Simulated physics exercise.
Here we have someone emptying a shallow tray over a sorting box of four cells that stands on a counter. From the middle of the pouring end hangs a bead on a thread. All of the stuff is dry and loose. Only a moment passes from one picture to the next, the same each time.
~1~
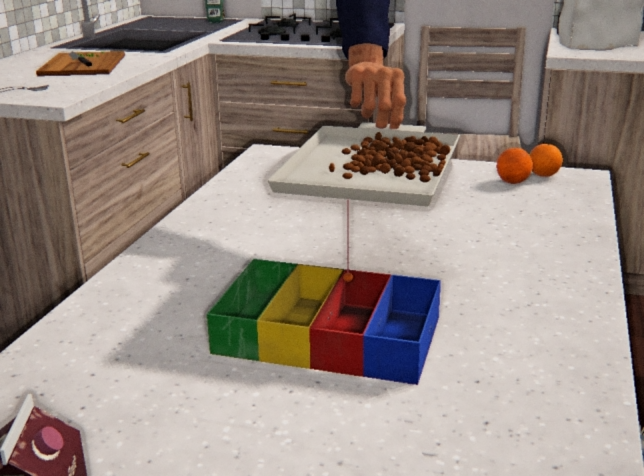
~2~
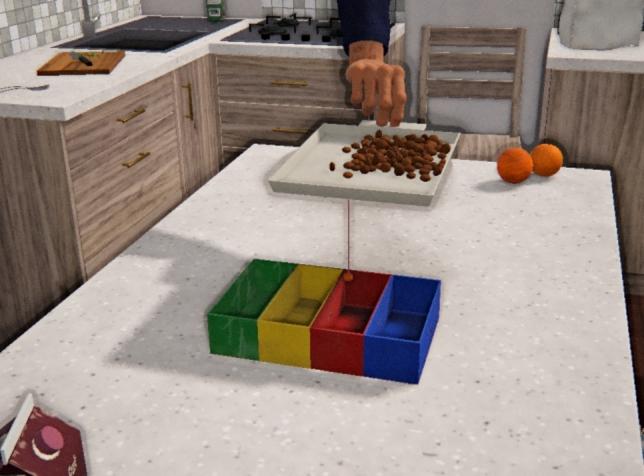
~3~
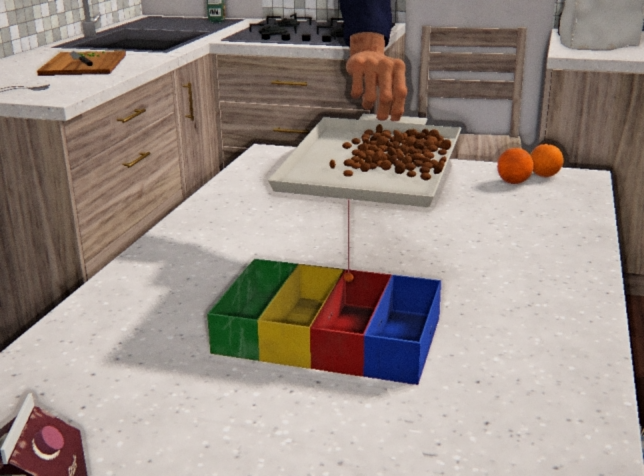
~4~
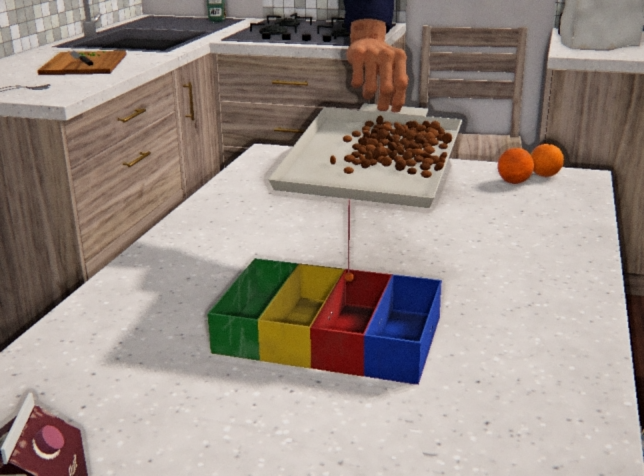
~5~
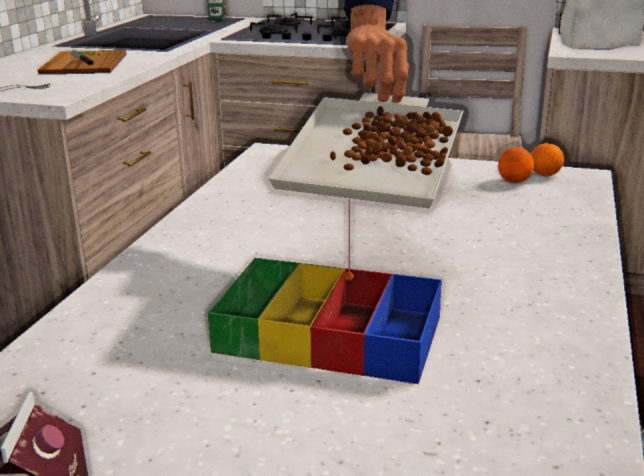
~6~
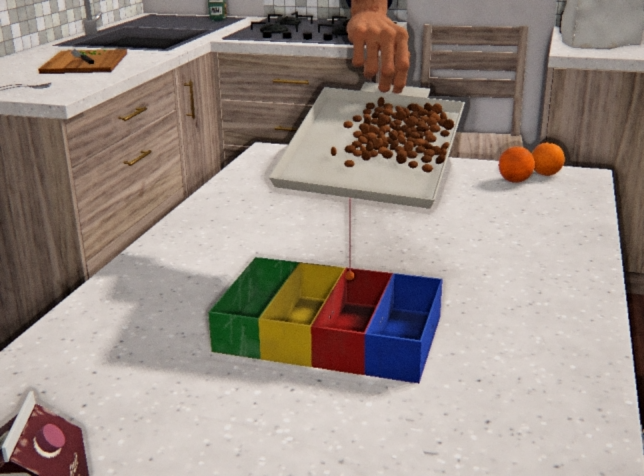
A kitchen with wooden cabinets and a hob at the back is seen from slightly above, across a pale speckled counter. A hand at the far side holds a shallow off-white tray of small brown pieces behind a box with green, yellow, red and blue cells, a bead hanging on a thread from its near edge, two oranges at right. The hand slowly raises the tray's far end, tilting it slightly toward the viewer, while the pieces barely shift and the camera stays still.
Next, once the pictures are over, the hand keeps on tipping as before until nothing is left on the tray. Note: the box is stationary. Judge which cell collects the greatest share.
I would say the blue one.
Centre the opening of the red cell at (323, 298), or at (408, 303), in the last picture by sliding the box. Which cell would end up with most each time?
You'd see the blue cell win the first time and that red cell win the second.
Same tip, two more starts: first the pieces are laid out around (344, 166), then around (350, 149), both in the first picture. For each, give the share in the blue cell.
Roughly 40 and 50 percent, in that order.
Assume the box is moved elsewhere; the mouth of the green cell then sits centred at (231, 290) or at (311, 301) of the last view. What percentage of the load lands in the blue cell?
The first try yields 50% and the second yields 0%.
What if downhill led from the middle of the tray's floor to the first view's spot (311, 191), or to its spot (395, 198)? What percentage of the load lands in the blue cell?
The first try gives close to 0 percent; the next gives 70 percent.
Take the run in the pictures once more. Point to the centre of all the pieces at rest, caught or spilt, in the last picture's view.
Close to (387, 344) in the last view.
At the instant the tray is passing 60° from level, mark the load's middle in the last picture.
Roughly (389, 193).
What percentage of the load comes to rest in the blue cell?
Close to 50 in every hundred pieces.
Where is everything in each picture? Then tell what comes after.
In the first frame, corners of the pouring end near (273, 179) and (429, 193), level; middle of the load near (394, 154), bits of dog kibble; bead on its thread near (348, 277); green cell near (233, 333); yellow cell near (284, 341); red cell near (337, 348); blue cell near (391, 356).
In the second frame, corners of the pouring end near (273, 179) and (429, 193), level; middle of the load near (395, 153).
In the third frame, corners of the pouring end near (273, 179) and (429, 194), tipped barely, lowest at the right corner; middle of the load near (395, 149).
In the fourth frame, corners of the pouring end near (274, 178) and (430, 195), tipped a little, lowest at the right corner; middle of the load near (396, 143).
In the fifth frame, corners of the pouring end near (274, 177) and (430, 196), tipped a little, lowest at the right corner; middle of the load near (396, 136).
In the sixth frame, corners of the pouring end near (274, 175) and (431, 197), tipped a little, lowest at the right corner; middle of the load near (397, 129); green cell near (235, 331); yellow cell near (286, 339); red cell near (338, 346); blue cell near (393, 354).
Shortly afterwards, tray tipped steeply; the bulk on the tray; a little in the red cell; only a few in the blue cell; a little falling or outside the box.
Next, tray tipped past a quarter turn; a little on the tray; near half in the blue cell; near a third in the red cell; only a few in the yellow cell; near a quarter falling or outside the box.
Some moments later, tray tipped past a quarter turn; near half in the blue cell; near a third in the red cell; only a few in the yellow cell; a little falling or outside the box.
In the end, tray tipped past a quarter turn; near half in the blue cell; near a third in the red cell; only a few in the yellow cell; none at all in the green cell; a little outside the box.
